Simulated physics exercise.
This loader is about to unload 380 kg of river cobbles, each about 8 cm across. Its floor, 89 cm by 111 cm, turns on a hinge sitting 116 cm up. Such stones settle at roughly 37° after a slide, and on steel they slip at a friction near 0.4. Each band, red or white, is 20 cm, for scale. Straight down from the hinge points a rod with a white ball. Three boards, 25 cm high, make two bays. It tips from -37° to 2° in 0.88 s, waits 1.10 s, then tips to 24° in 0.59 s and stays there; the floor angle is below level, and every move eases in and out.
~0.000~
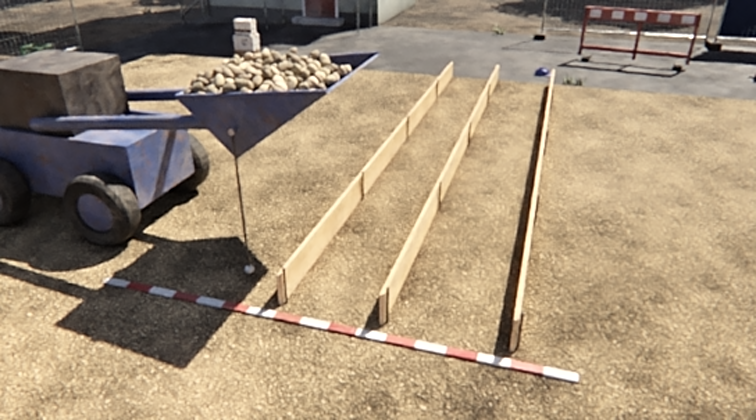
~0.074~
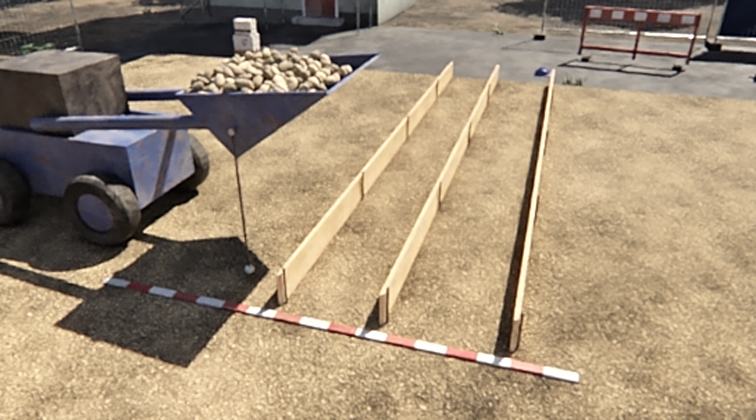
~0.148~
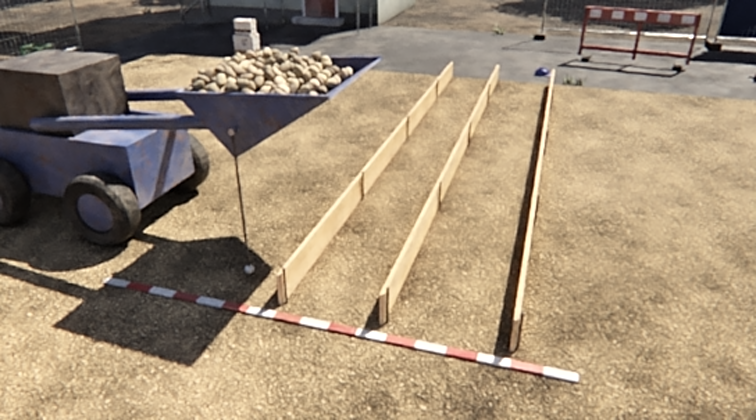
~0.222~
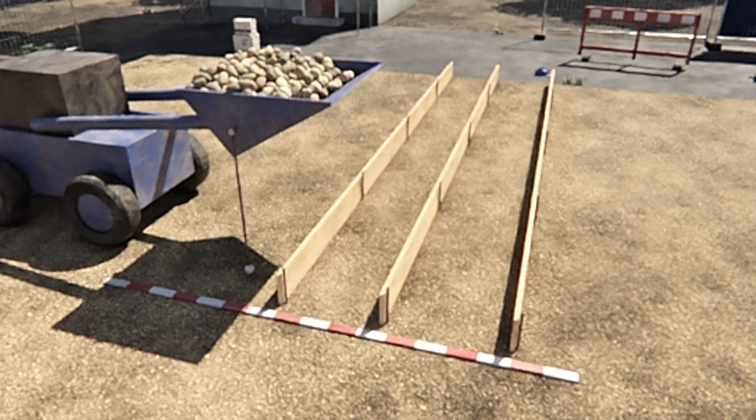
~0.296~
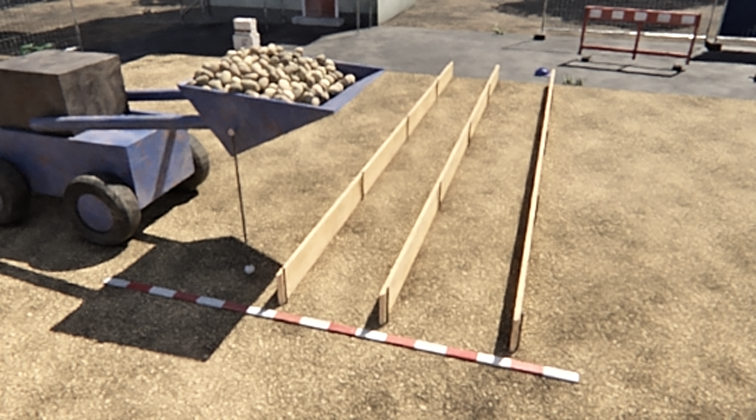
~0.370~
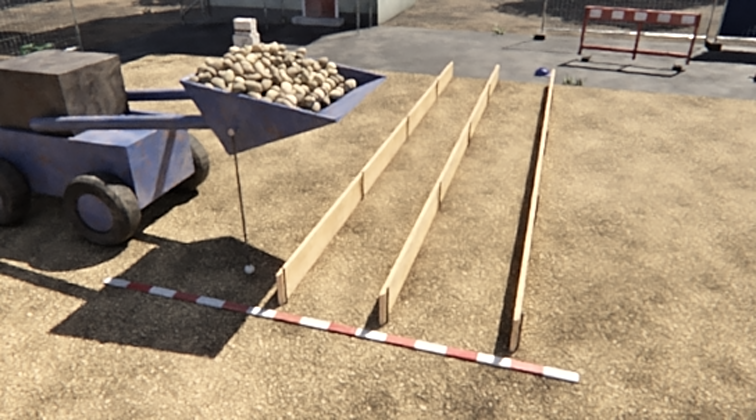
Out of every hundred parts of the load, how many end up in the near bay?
Close to 90 in a hundred.
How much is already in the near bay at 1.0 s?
About 0%.
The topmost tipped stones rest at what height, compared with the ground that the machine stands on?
Around 36 cm above it, I'd say.
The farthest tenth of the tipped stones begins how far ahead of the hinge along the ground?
Roughly 130 cm ahead of it.
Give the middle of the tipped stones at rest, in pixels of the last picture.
Resting centre: About (386, 243).
After 0.7 s the floor is at -4°; 100 % in the bucket; the foremost stones are at (331, 113).
After 1.0 s the floor is at 2°; 100 % in the bucket; the foremost stones are at (331, 134).
After 3.0 s the floor is at 24°; 56 % in the bucket, 44 % in the near bay; the foremost stones are at (419, 251).
After 5.6 s the floor is at 24°; 0 % in the bucket, 88 % in the near bay, 12 % in the far bay; the foremost stones are at (513, 276).
